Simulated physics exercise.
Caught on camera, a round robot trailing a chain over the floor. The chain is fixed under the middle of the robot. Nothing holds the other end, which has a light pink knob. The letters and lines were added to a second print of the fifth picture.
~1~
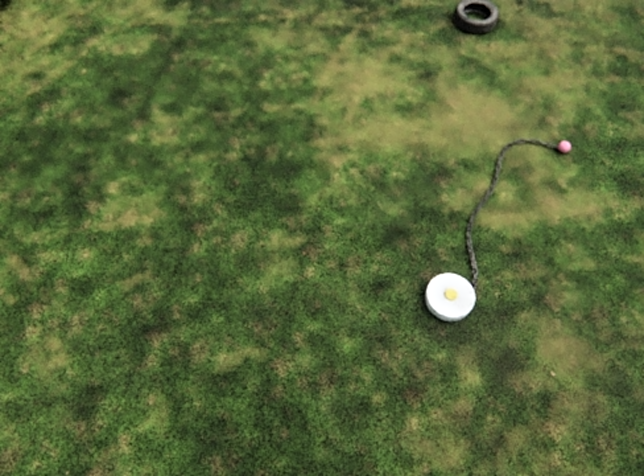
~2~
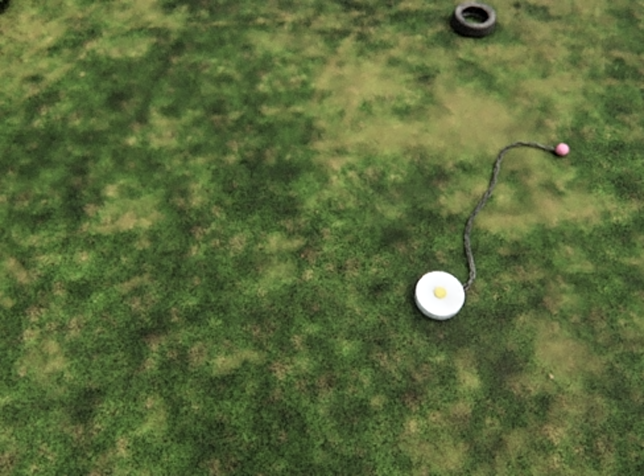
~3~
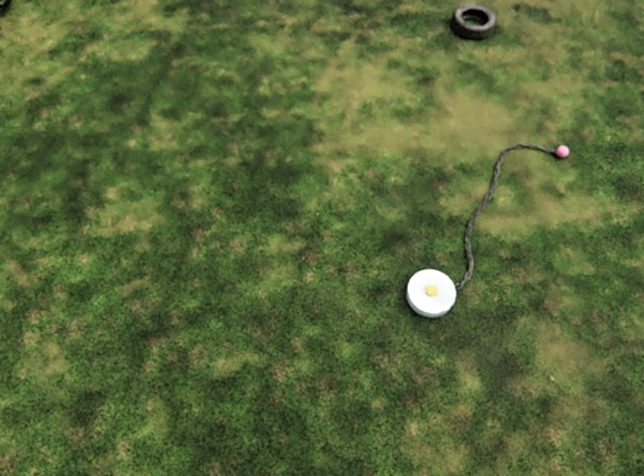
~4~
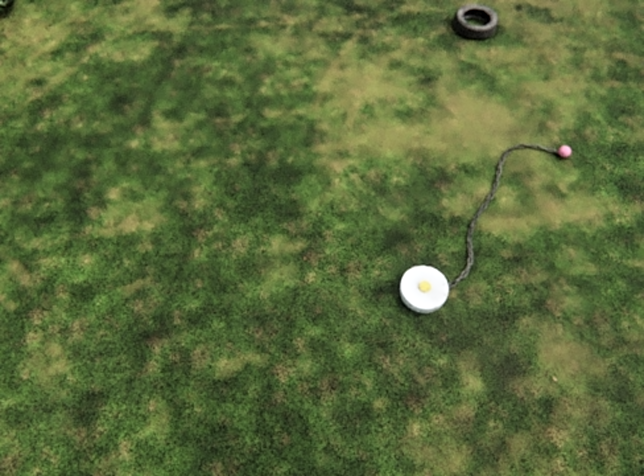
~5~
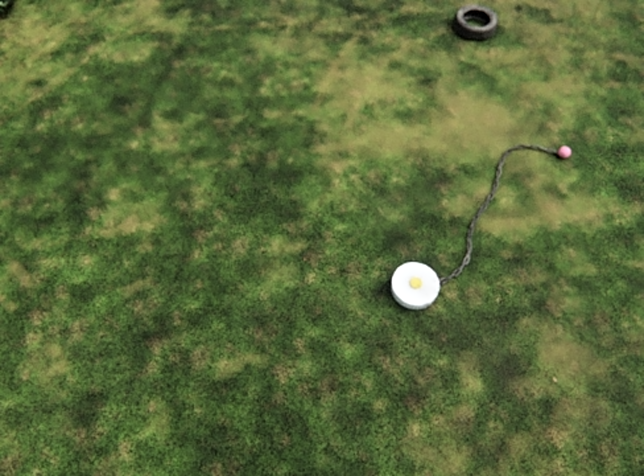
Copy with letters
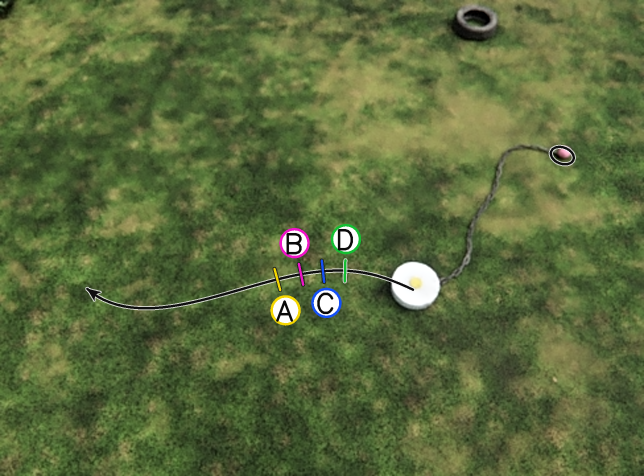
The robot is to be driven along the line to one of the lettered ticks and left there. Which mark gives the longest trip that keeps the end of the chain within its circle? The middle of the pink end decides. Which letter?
As far as tick D.
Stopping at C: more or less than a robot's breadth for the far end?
Less.
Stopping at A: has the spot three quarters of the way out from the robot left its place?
Yes.
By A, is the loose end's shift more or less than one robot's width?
More.
On the marked copy, A at (277, 279); B at (301, 274); C at (323, 271); D at (345, 271); the ring at (562, 156); the route from (413, 290) via (246, 288) to (87, 289).
Taking D. A third of the way, robot (392, 277), middle of the chain (487, 202), free end (564, 152).
Two thirds of the way, robot (366, 269), middle of the chain (476, 206), free end (563, 152).
When it is over, robot (345, 267), middle of the chain (463, 210), free end (557, 150); the free end is still in its ring.
As for the rest, A drags the free end to (515, 169); B drags the free end to (530, 160); C drags the free end to (543, 153).
